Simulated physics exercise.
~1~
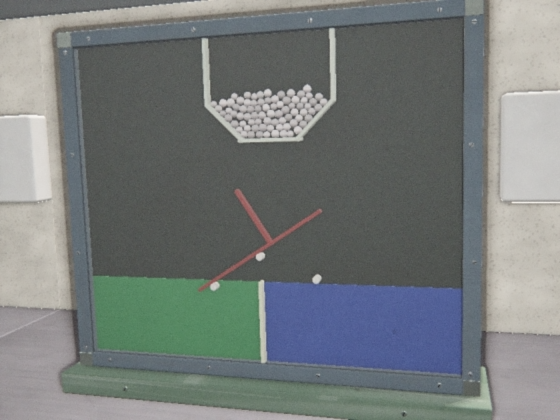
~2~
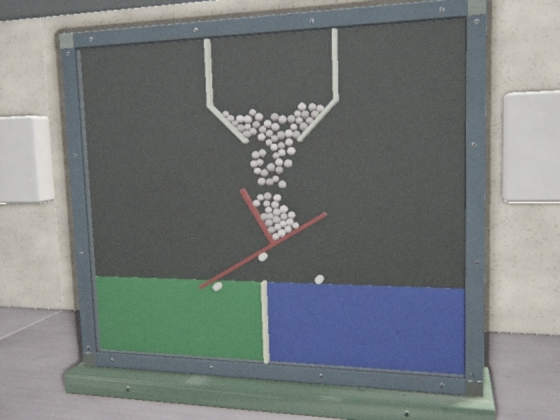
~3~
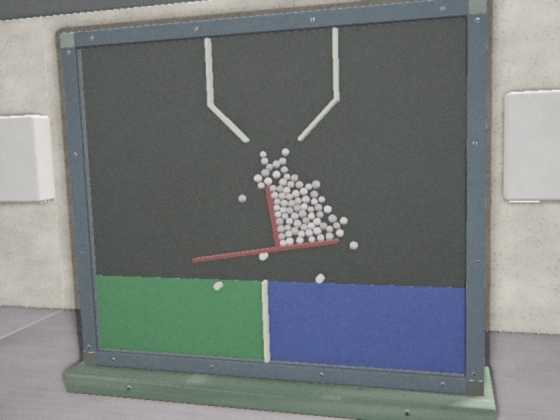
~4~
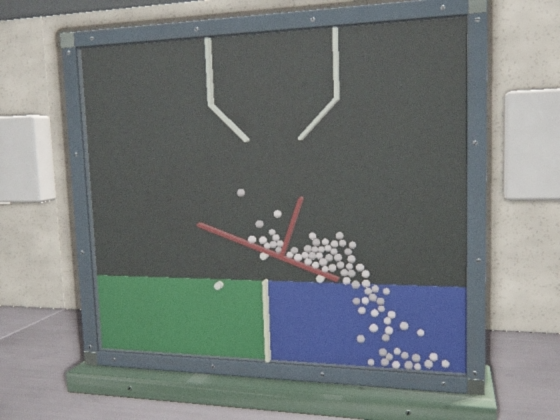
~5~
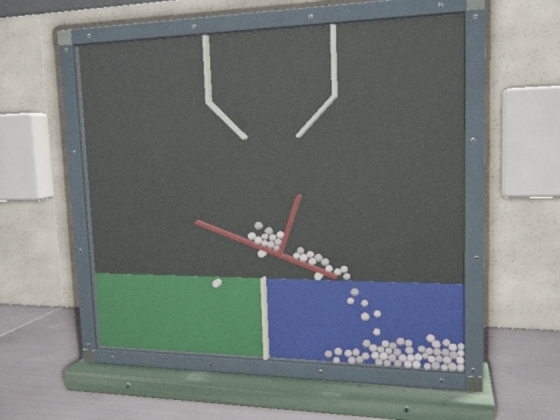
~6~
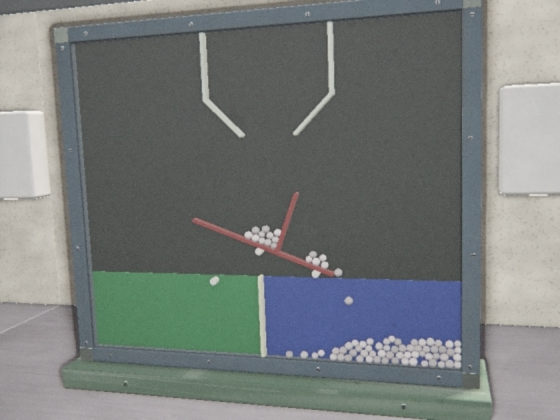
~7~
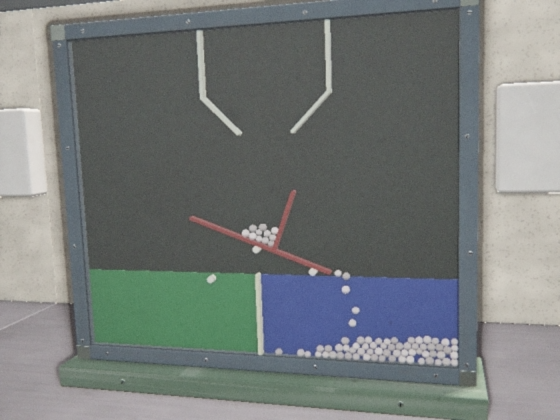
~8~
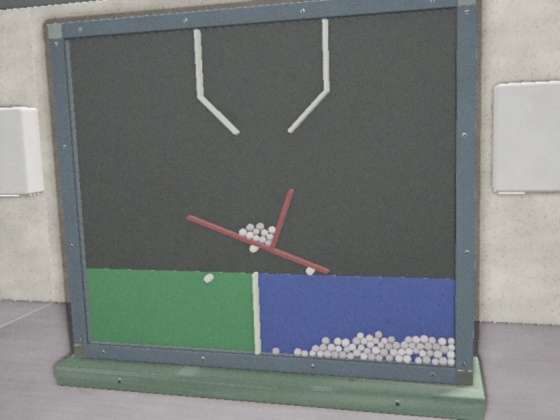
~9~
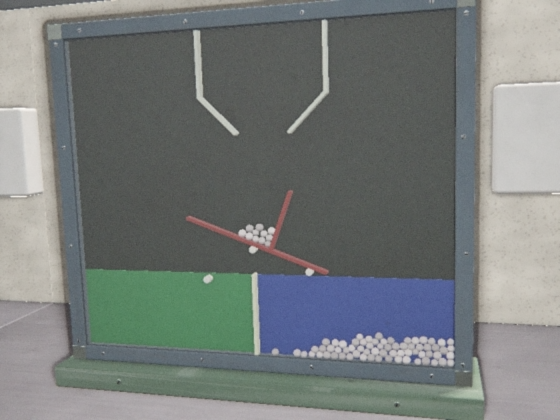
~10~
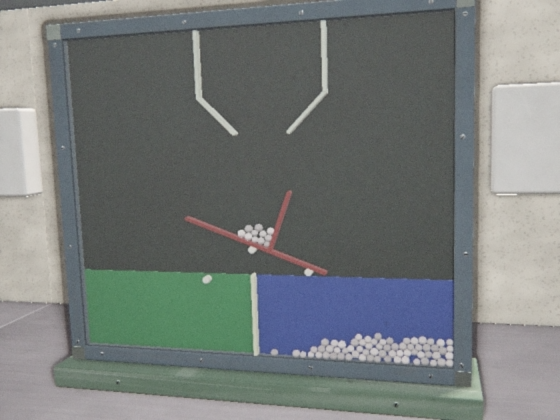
A heap of small whitish pellets sits in a pale funnel-shaped hopper at the top of a dark, upright framed panel, seen from the front by a gently swaying camera. Below it, a red tray with an upright fin slopes down to the left, above a green bin at left and a blue bin at right. The pellets pour out and pile up on the fin's right side. The tray tips over to the right, spilling them into the blue bin. Most finish there, some stay on the tray left of the fin, and the green bin remains empty.
